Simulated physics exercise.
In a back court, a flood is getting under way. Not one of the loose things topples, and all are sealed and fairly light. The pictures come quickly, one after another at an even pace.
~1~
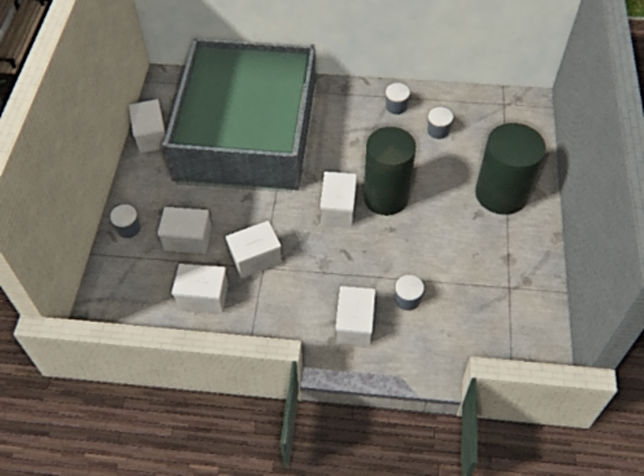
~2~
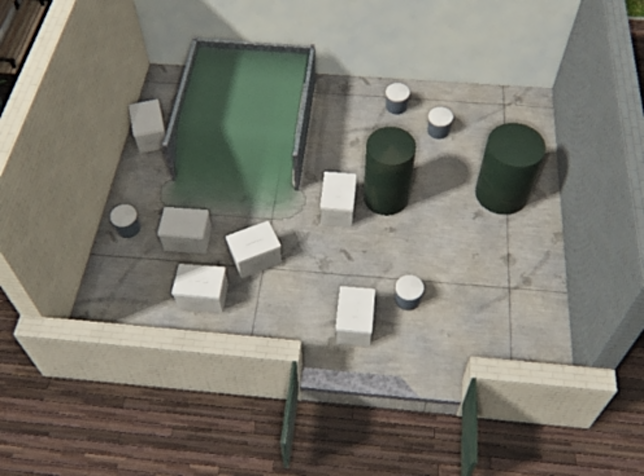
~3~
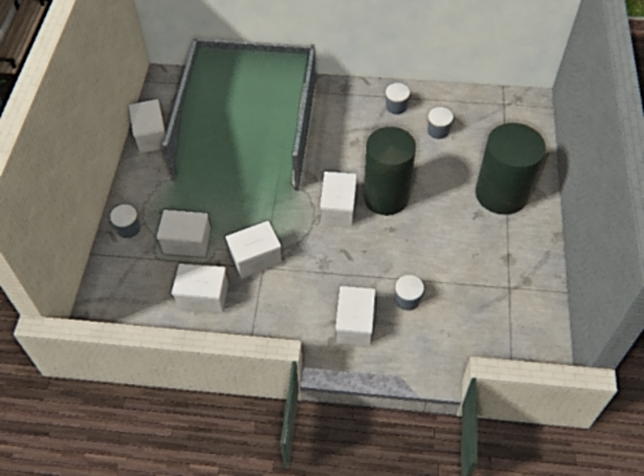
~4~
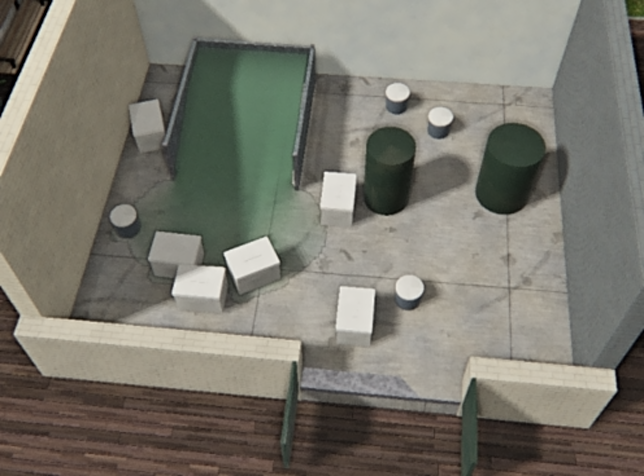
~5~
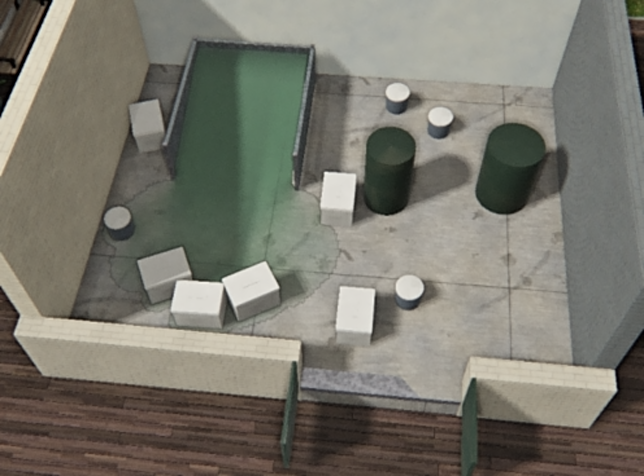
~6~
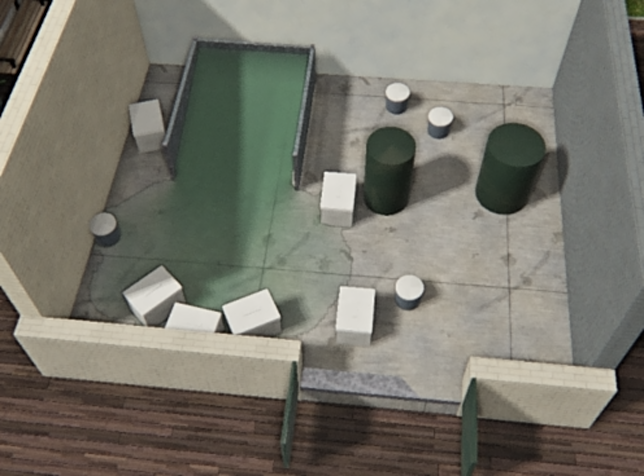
Green water spreads from the open-fronted tank and pushes several pale boxes toward the front wall.
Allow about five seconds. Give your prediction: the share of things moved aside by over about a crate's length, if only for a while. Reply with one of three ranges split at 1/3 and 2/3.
2/3 or more.
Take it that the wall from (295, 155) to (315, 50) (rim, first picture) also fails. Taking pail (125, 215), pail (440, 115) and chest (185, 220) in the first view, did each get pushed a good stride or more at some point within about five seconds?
In turn: Stayed within it, moved that far, stayed within it.
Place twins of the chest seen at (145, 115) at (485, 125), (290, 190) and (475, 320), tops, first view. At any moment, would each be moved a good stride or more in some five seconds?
In sequence: Doesn't go far, pushed clear, pushed clear.
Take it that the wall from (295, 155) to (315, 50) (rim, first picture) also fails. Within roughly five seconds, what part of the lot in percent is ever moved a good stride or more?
Estimate: Roughly 50 per cent.
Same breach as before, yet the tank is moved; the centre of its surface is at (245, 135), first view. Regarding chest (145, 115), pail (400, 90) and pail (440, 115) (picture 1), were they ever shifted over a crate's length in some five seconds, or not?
Far enough, Not far, Not far.
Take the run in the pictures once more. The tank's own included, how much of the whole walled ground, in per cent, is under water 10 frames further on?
Something close to 50 per cent.
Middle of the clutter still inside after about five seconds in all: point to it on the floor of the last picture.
(325, 191).
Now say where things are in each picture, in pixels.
The first picture shows a chest at (184, 222), on the bottom; a chest at (254, 241), on the bottom; 0 of 10 have shifted.
The second picture shows a chest at (184, 222) rests on the ground; a chest at (254, 241) rests on the ground; 0 of 10 have shifted.
The third picture shows a chest at (183, 225), on the bottom, close to its start; a chest at (254, 241) rests on the ground; 0 of 10 have shifted.
The fourth picture shows a chest at (175, 247), on the bottom, a stride from its start; a chest at (252, 257) rests on the ground, close to its start; 2 of 10 have shifted.
The fifth picture shows a chest at (164, 267), on the bottom, a stride from its start; a chest at (251, 283) rests on the ground, a stride from its start; 4 of 10 have shifted.
The sixth picture shows a chest at (152, 290) rests on the ground, a stride from its start; a chest at (251, 311) rests on the ground, a stride from its start; 4 of 10 have shifted.
A moment on, 3 of 10 are well off their spots; 4 afloat.
Next, 5 of 10 are well off their spots; 3 afloat.
Later, 5 of 10 are well off their spots; 5 afloat.
In the end, 6 of 10 are well off their spots, and 7 have been at some point; 6 afloat.
